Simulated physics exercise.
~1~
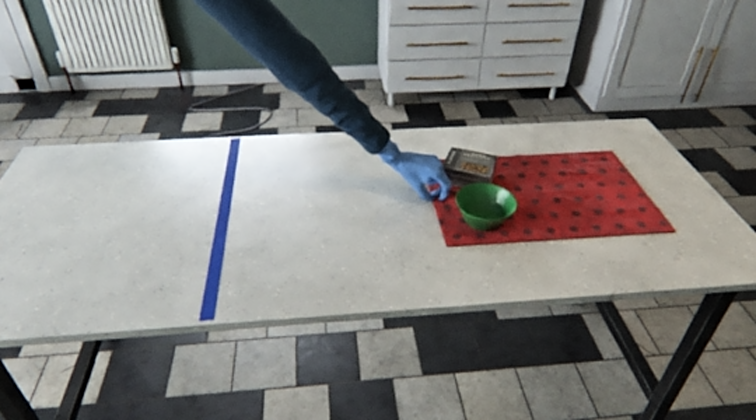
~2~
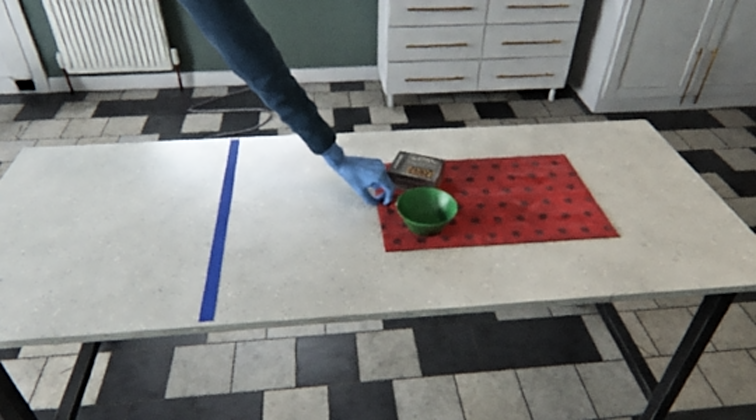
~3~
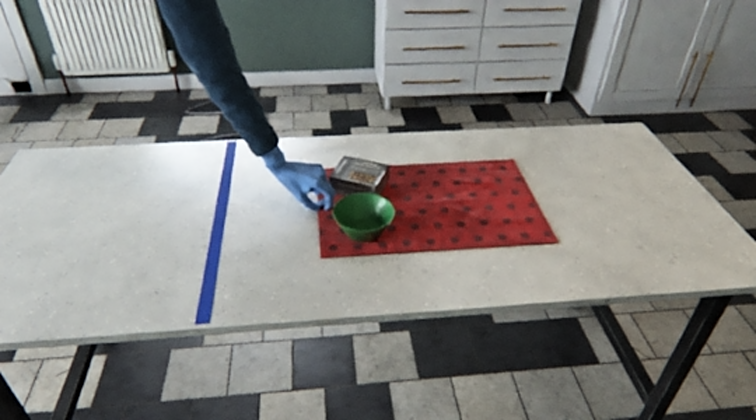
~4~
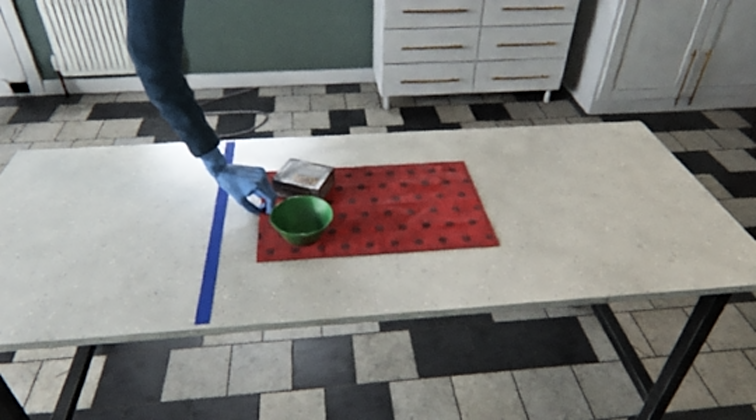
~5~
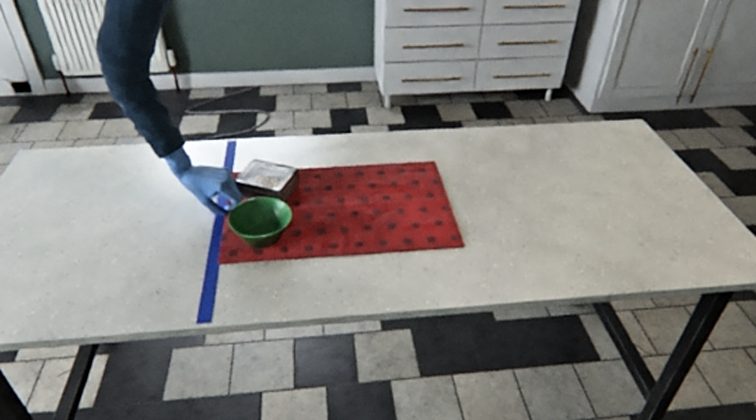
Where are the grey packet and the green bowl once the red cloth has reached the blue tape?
Both are still on the red cloth, with the green bowl near its left edge and the grey packet just behind the bowl.
